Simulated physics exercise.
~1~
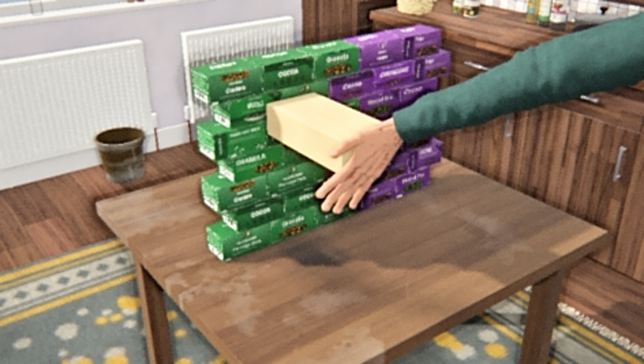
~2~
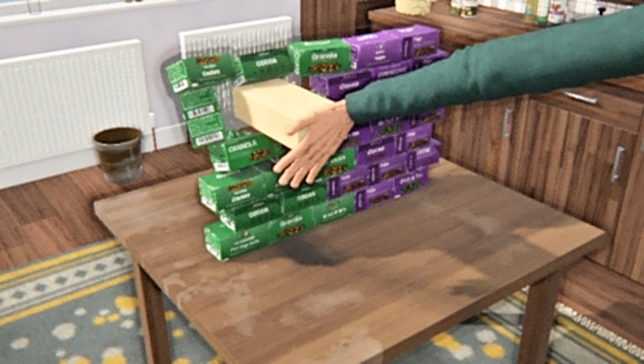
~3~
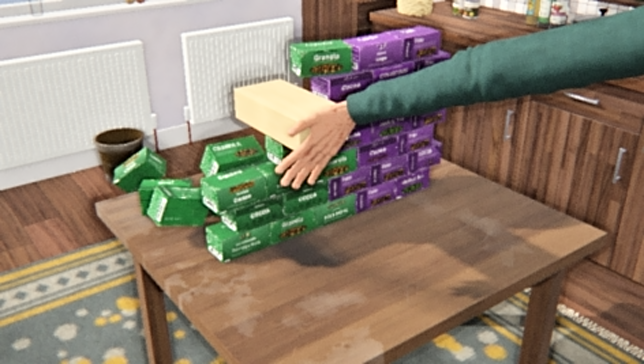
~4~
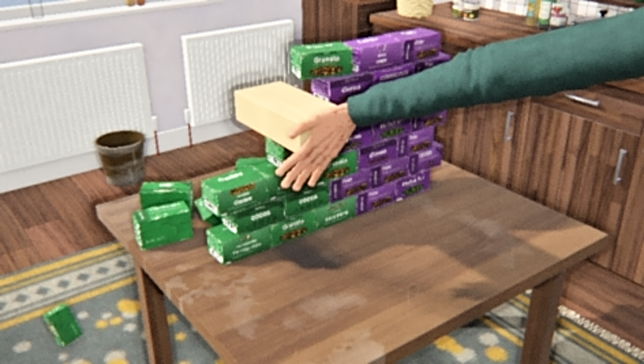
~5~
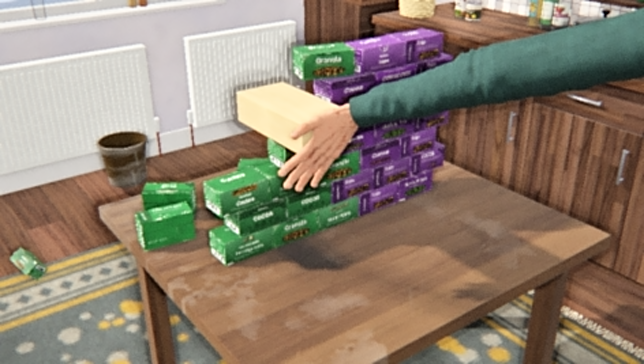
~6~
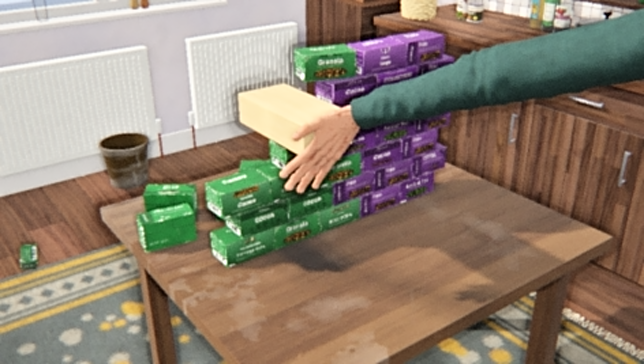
In a room with a wooden floor, seen from slightly above by a gently swaying camera, a wall of stacked packets stands on a brown table, green on the left and purple on the right. From the right, a hand in a dark green sleeve holds a pale wooden block against the green side. The block pushes in, and the upper left packets tilt and break away. Several tumble to the left, some landing on the table's edge while one drops to the floor near the patterned rug. The arm stays still at the end, with the purple side and one top green packet still standing.
